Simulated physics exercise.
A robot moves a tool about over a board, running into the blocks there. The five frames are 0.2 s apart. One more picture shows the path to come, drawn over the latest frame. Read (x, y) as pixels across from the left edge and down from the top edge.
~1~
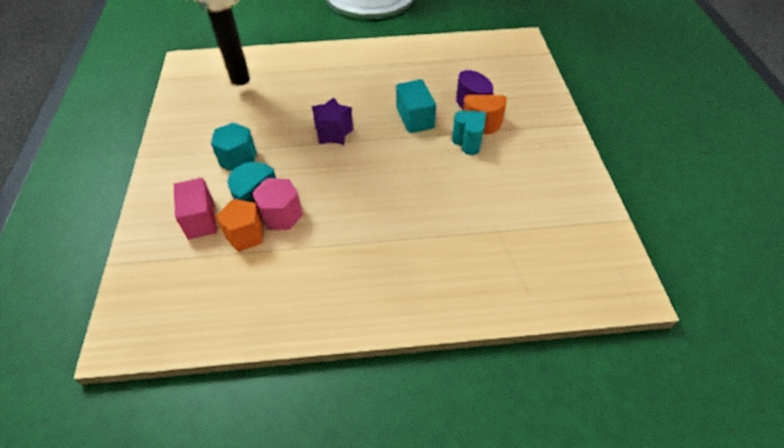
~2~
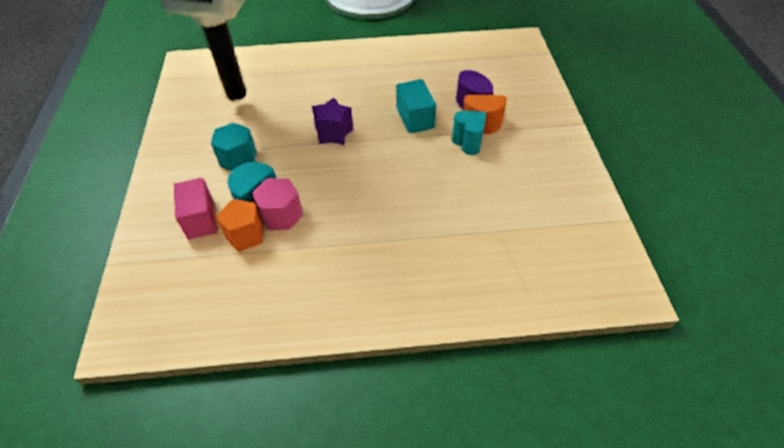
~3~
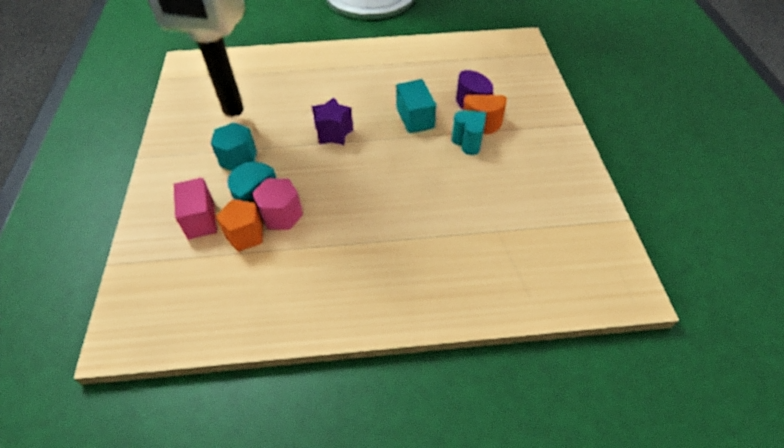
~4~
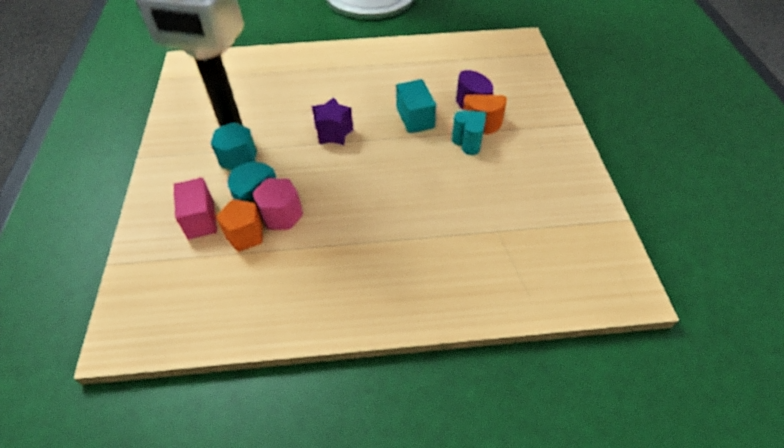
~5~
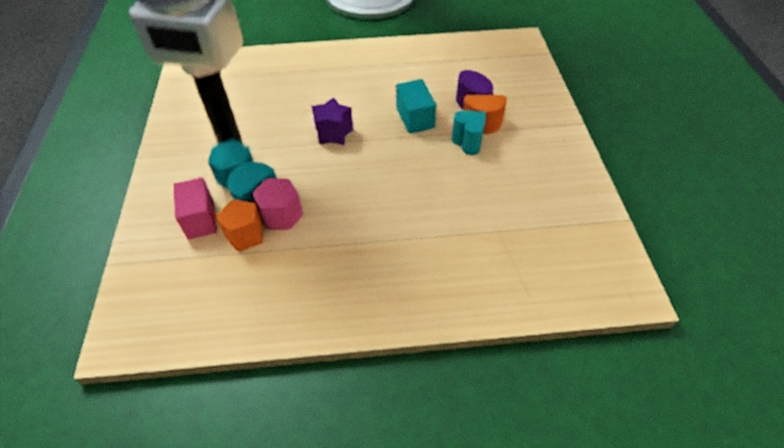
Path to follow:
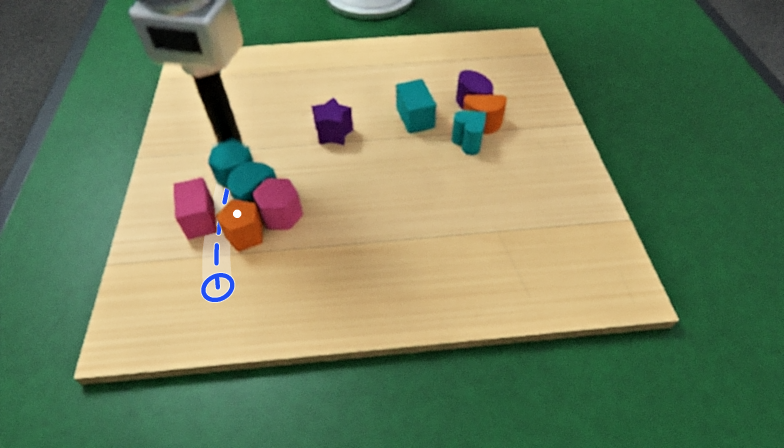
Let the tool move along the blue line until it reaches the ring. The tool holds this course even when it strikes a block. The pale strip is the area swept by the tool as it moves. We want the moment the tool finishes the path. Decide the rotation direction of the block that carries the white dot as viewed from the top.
The twist is clockwise.
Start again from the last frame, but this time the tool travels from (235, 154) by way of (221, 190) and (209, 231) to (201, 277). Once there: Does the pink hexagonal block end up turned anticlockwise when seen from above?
Yes
The drawn path runs from (235, 154) by way of (222, 215) to (218, 287); the dot is on the orange pentagonal block.
On the path given first. One third of the way, tool at (222, 184); turquoise hexagonal block at (225, 195), turned 15° anticlockwise; orange pentagonal block at (236, 239), turned 75° clockwise; turquoise half-round block at (262, 208), turned 40° anticlockwise; pink hexagonal block at (298, 207), turned 30° anticlockwise.
Two thirds of the way, tool at (213, 229); pink rectangle at (179, 204); turquoise hexagonal block at (226, 241), turned 40° anticlockwise; orange pentagonal block at (248, 269), turned 90° clockwise; turquoise half-round block at (271, 229), turned 85° anticlockwise; pink hexagonal block at (306, 209), turned 60° anticlockwise.
At the end, tool at (213, 278); pink rectangle at (179, 204); turquoise hexagonal block at (243, 274), turned 100° anticlockwise; orange pentagonal block at (282, 291), turned 105° clockwise; turquoise half-round block at (271, 229), turned 85° anticlockwise; pink hexagonal block at (306, 209), turned 60° anticlockwise.
